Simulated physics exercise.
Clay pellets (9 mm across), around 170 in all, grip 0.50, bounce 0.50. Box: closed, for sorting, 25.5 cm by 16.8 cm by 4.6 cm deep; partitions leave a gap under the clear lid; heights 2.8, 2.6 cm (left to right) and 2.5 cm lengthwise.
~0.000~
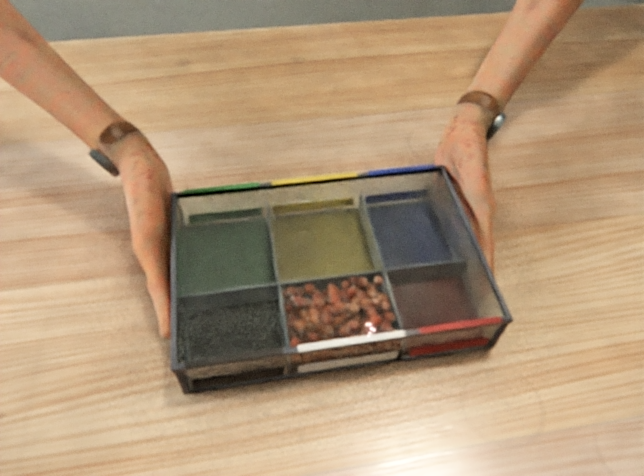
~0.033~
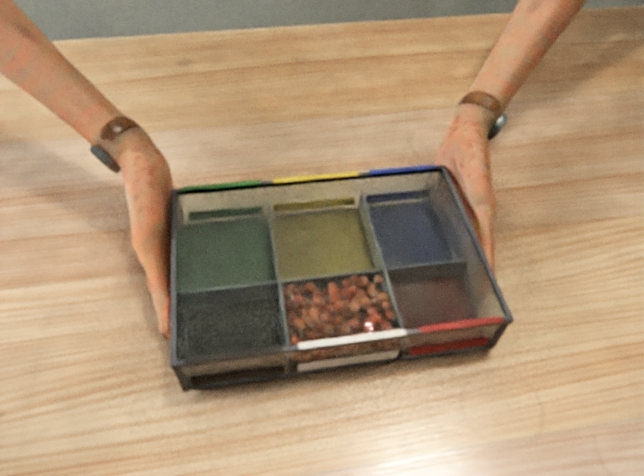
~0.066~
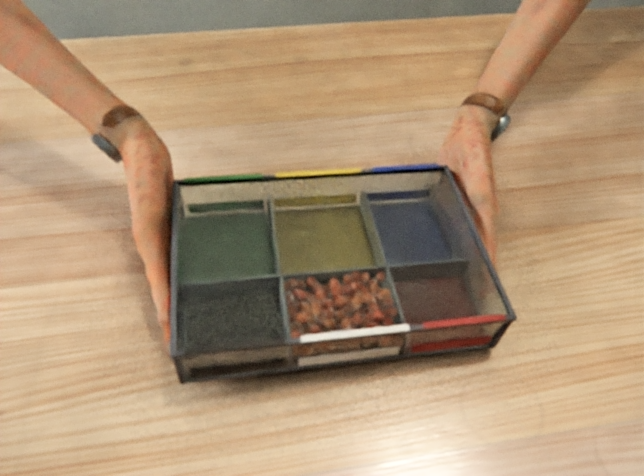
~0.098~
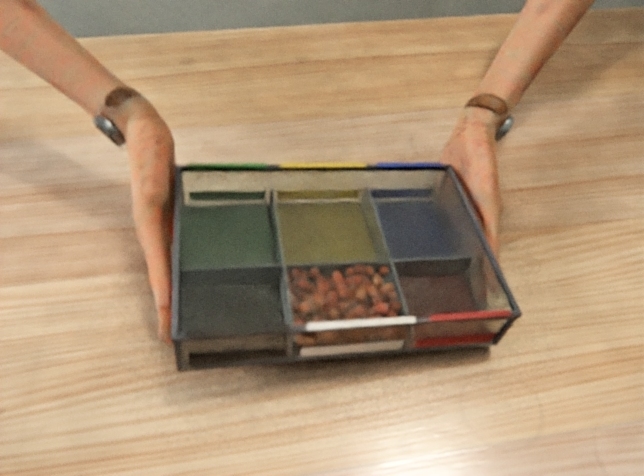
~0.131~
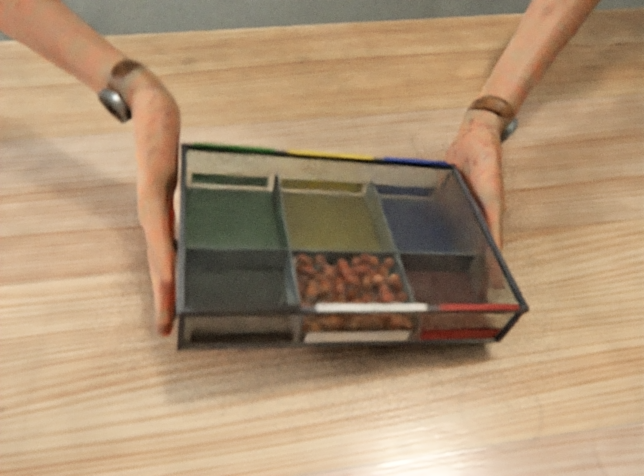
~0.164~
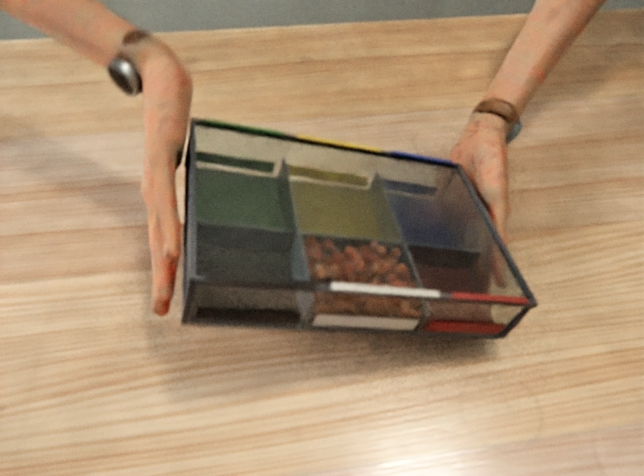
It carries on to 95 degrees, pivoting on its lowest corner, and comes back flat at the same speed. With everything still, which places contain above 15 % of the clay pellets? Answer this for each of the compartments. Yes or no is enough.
Red compartment, yes; blue compartment, yes; green compartment, no; yellow compartment, no; white compartment, yes; black compartment, no.
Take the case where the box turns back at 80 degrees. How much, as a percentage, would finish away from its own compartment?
About 55 per cent.
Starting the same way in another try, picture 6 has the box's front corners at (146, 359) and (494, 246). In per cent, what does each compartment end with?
So it works out as red at 0 percent, blue at 0 percent, green at 15 percent, yellow at 0 percent, white at 60 percent and black at 25 percent.
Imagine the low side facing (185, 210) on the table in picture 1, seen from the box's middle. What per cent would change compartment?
I'd say close to 55 %.
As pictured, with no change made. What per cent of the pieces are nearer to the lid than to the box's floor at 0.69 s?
About 80 %.
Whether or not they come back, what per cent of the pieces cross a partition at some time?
The share is close to 80 percent.
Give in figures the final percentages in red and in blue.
Red 30, blue 45.
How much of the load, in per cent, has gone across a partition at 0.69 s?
About 40 per cent.
Then, at 0.69 s, tilt 95 degrees; red 20 %, blue 15 %, yellow 5 %, white 60 %.
Then, at 1.04 s, tilt 40 degrees; red 30 %, blue 45 %, white 20 %.
Then, at 1.48 s, tilt 0 degrees; red 30 %, blue 45 %, white 20 %.
By 2.0 s all is still; red 30 %, blue 45 %, green 0 %, yellow 0 %, white 20 %, black 0 %.
